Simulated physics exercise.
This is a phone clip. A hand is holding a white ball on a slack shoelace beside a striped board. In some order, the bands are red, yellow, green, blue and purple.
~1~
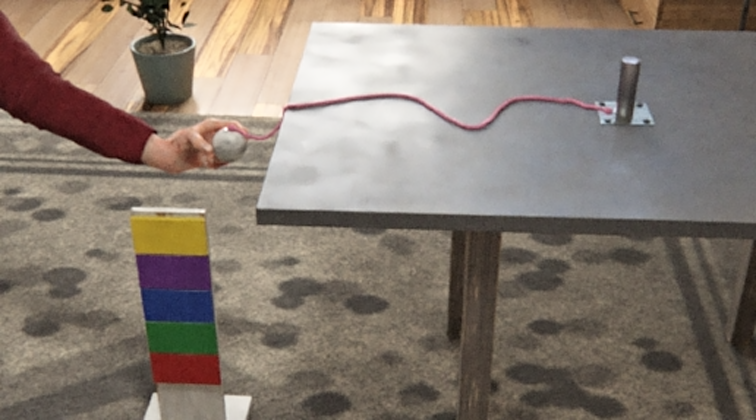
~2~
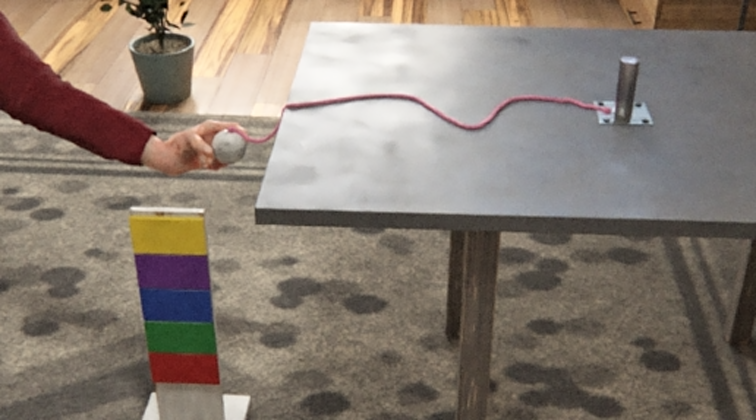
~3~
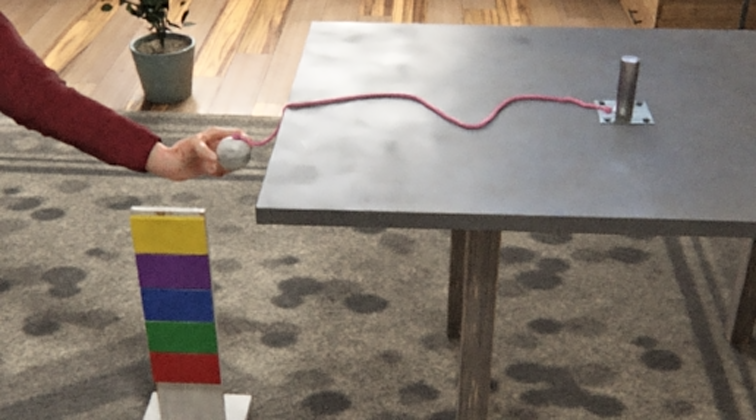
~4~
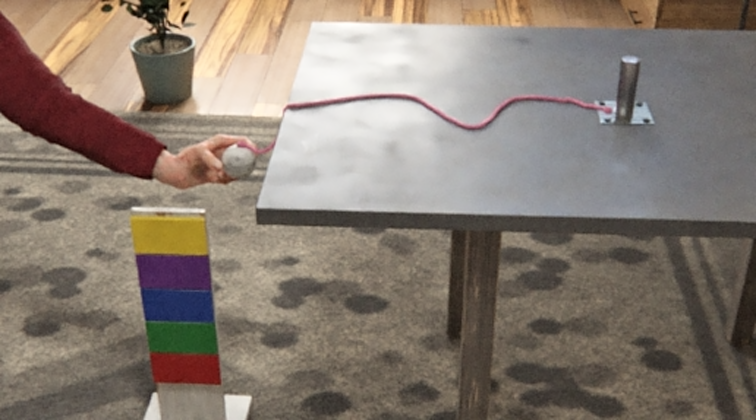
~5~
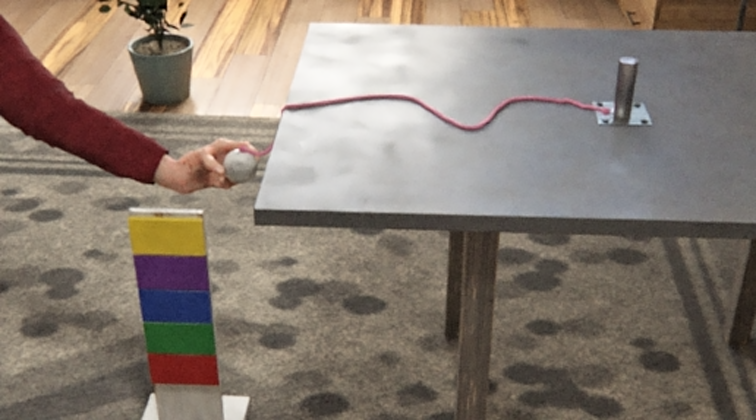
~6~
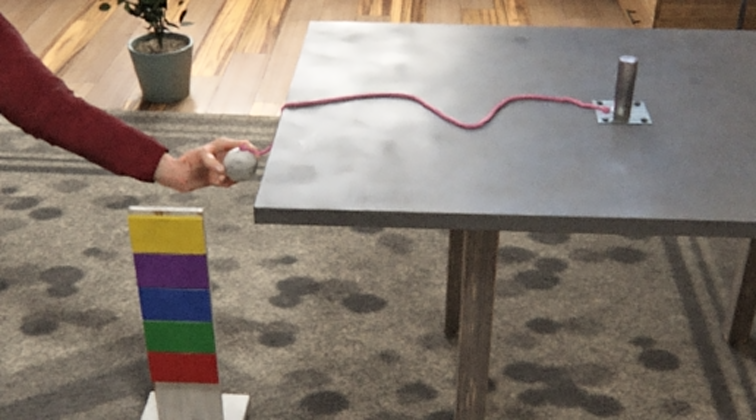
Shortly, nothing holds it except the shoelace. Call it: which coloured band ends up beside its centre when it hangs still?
Purple, beside its centre.
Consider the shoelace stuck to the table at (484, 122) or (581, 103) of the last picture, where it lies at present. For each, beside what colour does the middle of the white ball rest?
Going through them one at a time, the answers are yellow; purple.
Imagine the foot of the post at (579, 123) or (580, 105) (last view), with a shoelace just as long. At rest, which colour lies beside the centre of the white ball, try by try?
Answer, in order: Blue, blue.
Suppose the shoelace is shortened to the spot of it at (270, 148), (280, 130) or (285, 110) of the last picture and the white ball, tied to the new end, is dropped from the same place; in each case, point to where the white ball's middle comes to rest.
In order, it comes to rest around (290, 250), (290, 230) and (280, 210).
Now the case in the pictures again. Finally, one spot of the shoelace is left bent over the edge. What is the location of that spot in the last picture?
Check around (372, 95) - that's where it is.
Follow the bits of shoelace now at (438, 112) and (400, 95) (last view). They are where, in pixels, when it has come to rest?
They finish at (371, 105) and (314, 103) respectively.
Early on, ball near (259, 263); level with purple.
Midway, ball near (326, 259); level with purple.
Near the end, ball near (293, 264); level with purple.
Finally, ball near (283, 263); level with purple. At purple.
